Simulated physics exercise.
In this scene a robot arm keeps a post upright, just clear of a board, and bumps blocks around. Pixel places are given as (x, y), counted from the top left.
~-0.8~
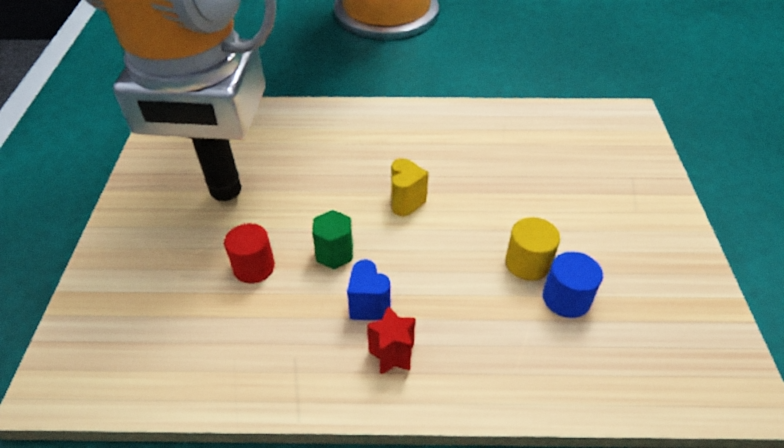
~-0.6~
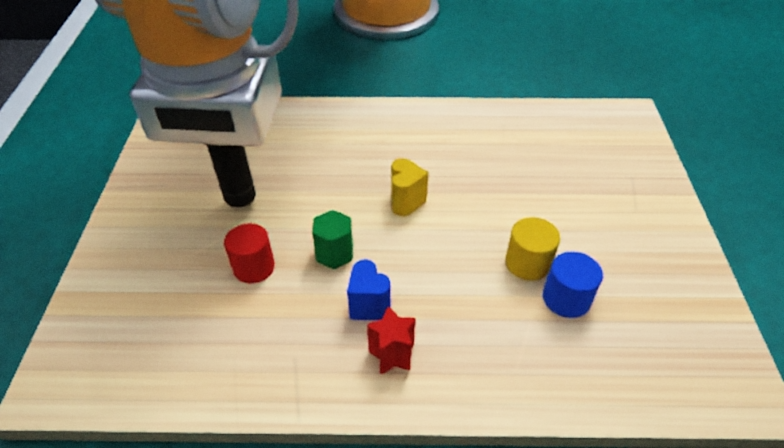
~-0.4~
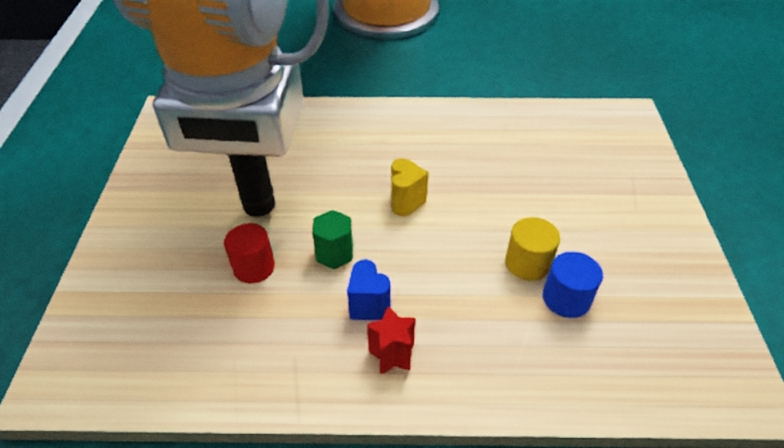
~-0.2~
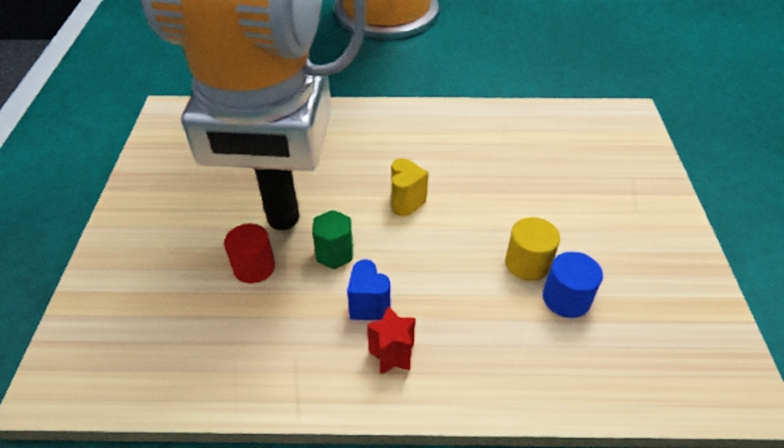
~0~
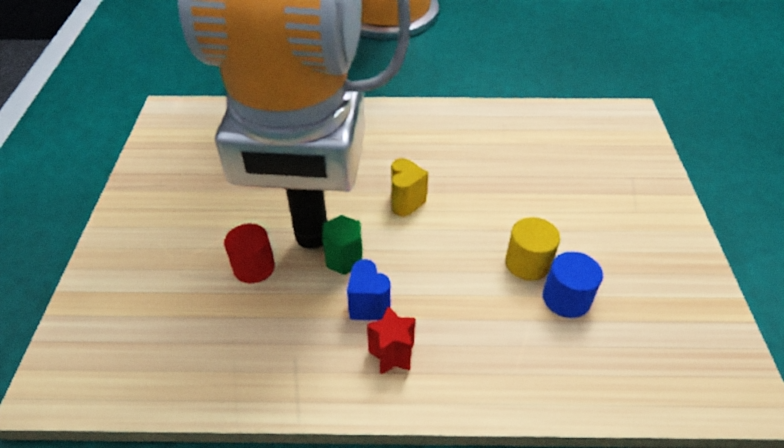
At the start, a robot arm holds a black post near the left side of a wooden board scattered with colourful blocks. The post moves right and toward the viewer, passing between the red cylinder and the green hexagonal block, then nudges the green block slightly right while the others stay still.
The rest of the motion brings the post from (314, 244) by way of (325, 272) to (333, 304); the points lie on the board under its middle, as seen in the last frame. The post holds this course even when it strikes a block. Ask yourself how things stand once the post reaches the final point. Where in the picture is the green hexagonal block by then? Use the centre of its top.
The answer is (362, 245).
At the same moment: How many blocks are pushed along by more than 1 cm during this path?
The push will move one block.
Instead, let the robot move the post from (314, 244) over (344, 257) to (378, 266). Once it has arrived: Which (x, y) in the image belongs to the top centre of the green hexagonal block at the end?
The middle of the upper face of the green hexagonal block will lie at about (408, 258) in the picture.
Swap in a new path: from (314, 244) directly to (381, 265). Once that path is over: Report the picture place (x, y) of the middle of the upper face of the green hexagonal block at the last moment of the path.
It will likely be found at (406, 260).
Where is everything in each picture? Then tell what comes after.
In the first picture, post tip (226, 191); block tops, red disc (246, 238); green hexagonal block (331, 224); blue heart (367, 278).
In the second picture, post (240, 197); blocks unchanged.
In the third picture, post (259, 206); blocks unchanged.
In the fourth picture, post (283, 219); blocks unchanged.
In the fifth picture, post (312, 237); red disc (246, 238); green hexagonal block (342, 229); blue heart (367, 278).
What follows on the original path. Halfway along, post (324, 266); green hexagonal block (359, 243), turned 55° anticlockwise.
At the end, post (332, 297); red disc in place; green hexagonal block (362, 245), turned 70° anticlockwise; blue heart (371, 281).
